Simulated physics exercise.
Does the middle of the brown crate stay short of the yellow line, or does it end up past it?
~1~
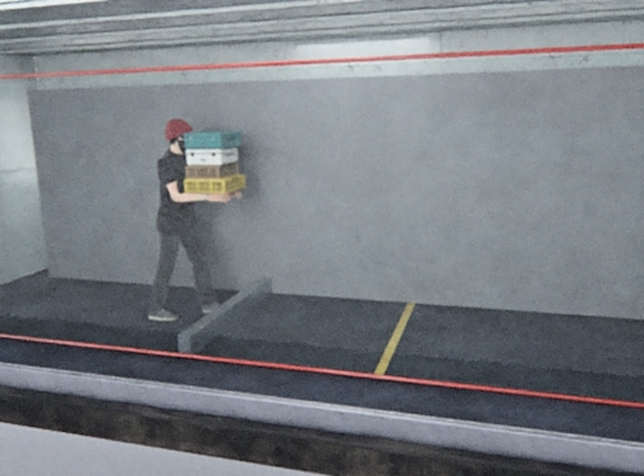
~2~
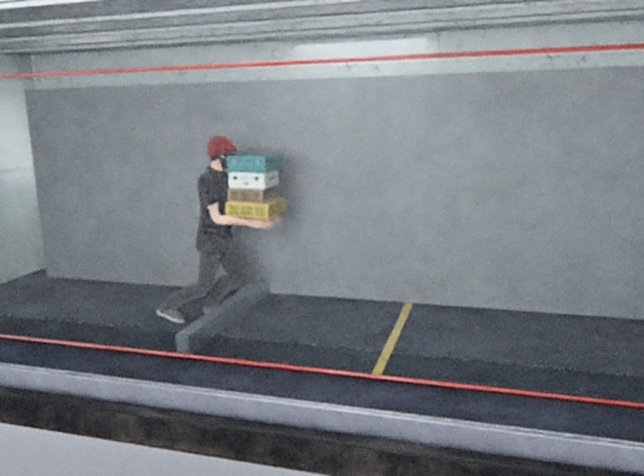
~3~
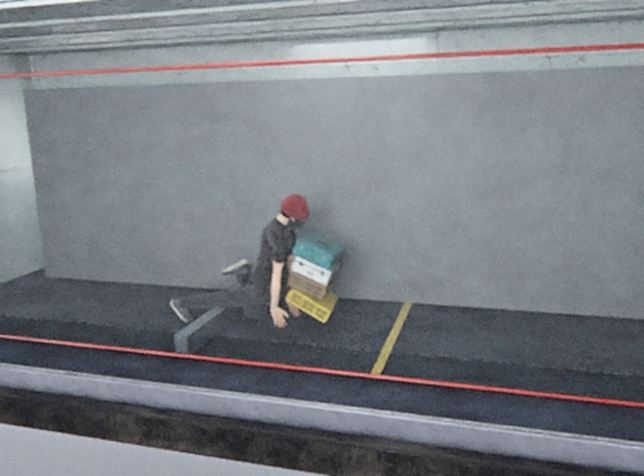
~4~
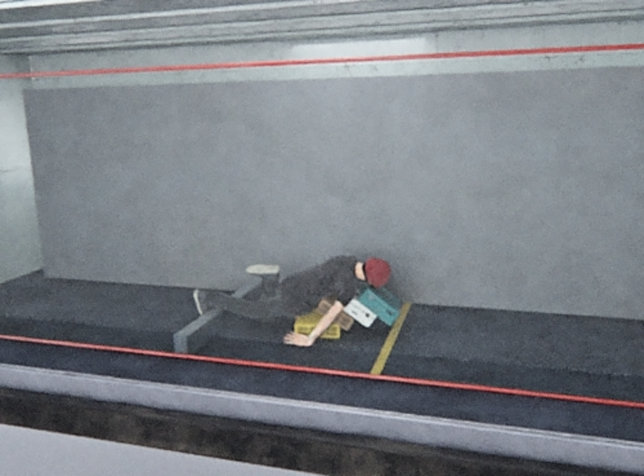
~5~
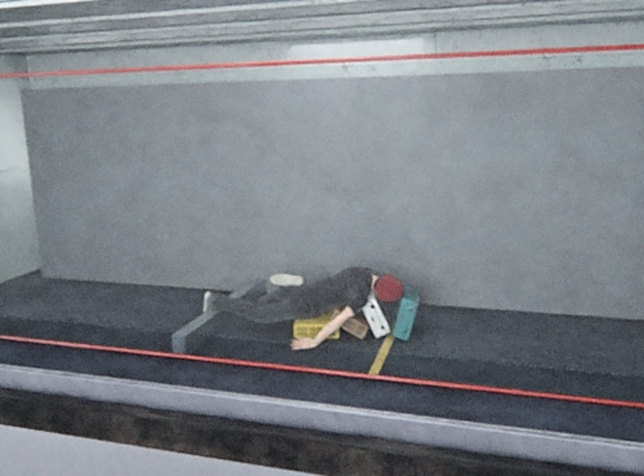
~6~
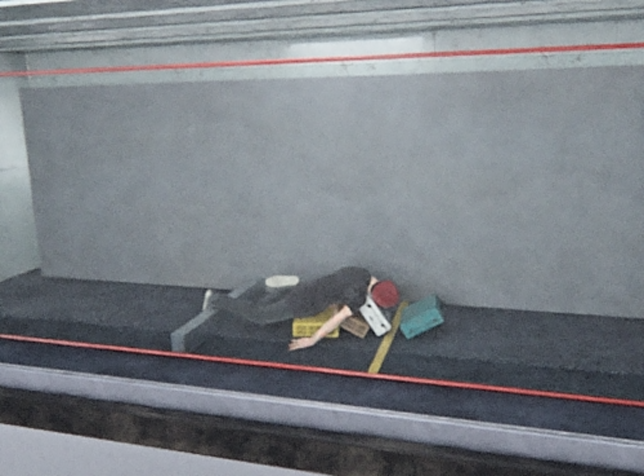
The brown crate stays short of the yellow line, coming to rest between the yellow crate and the white box.
